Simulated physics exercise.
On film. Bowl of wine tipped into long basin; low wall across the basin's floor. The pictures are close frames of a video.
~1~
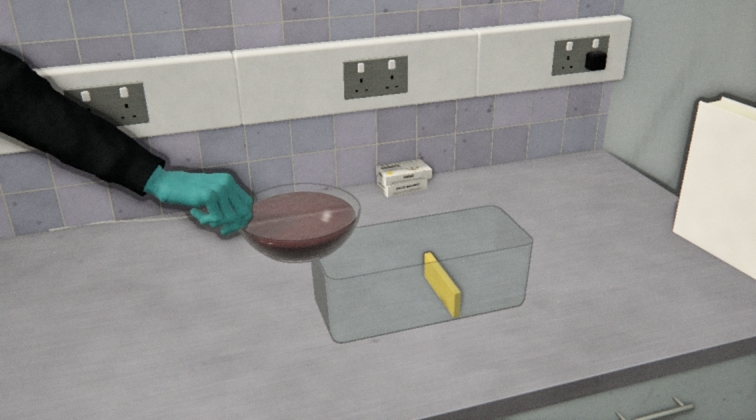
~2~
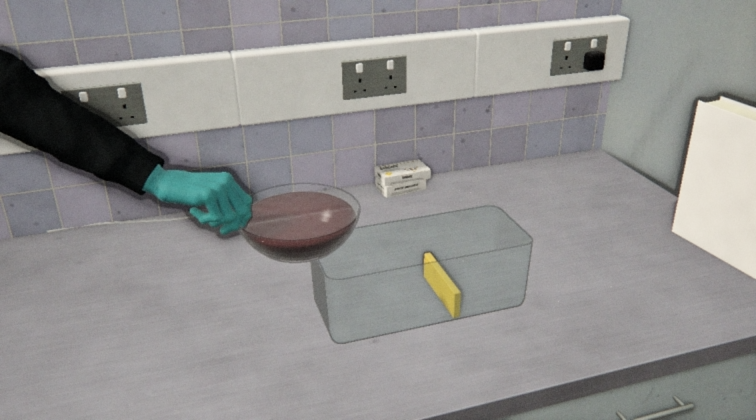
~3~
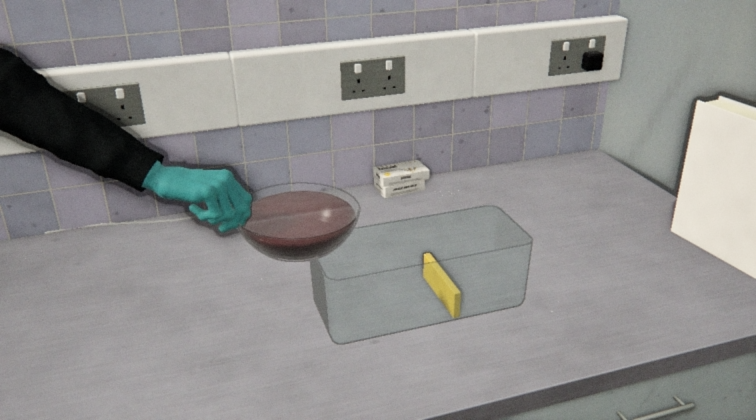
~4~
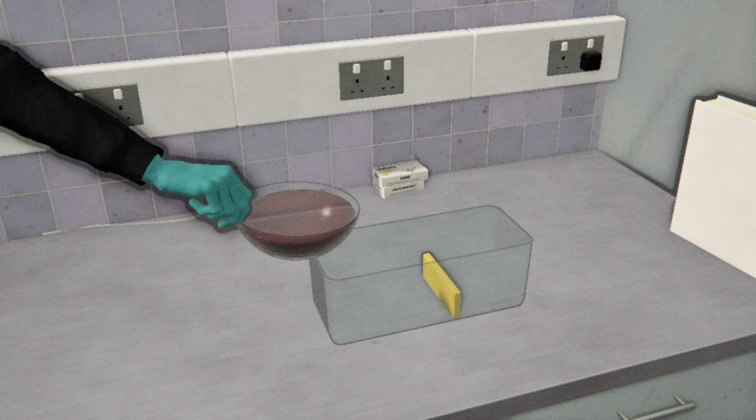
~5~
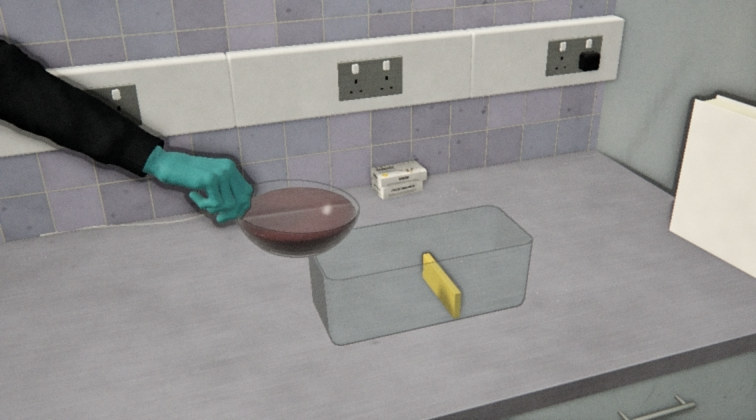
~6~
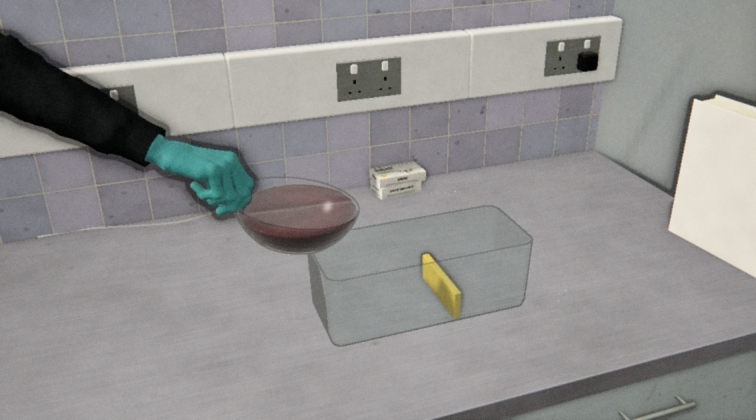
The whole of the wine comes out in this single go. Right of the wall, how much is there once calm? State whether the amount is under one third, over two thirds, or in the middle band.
The bottom band.
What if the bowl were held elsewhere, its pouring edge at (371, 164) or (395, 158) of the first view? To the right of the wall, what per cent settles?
Start one gives some 60 %, start two some 80 %.
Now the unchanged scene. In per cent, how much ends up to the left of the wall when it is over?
Around 85 %.
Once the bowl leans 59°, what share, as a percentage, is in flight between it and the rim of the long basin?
I'd put it at roughly 40 percent of it.
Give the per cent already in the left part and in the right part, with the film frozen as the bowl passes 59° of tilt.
Near 15 in a hundred left, near 0 in a hundred right.
A moment on, the bowl is tipped part way and 43 per cent is still to pour, 17 is left of the wall and 0 right of it.
Next, the bowl is tipped on its side and 1 per cent is still to pour, 84 is left of the wall and 3 right of it.
Then the bowl is tipped on its side and 0 per cent is still to pour, 89 is left of the wall and 4 right of it.
Later the bowl is tipped on its side and 0 per cent is still to pour, 86 is left of the wall and 7 right of it.
Finally, 86 per cent lies left of the wall, 7 right of it and 7 outside.
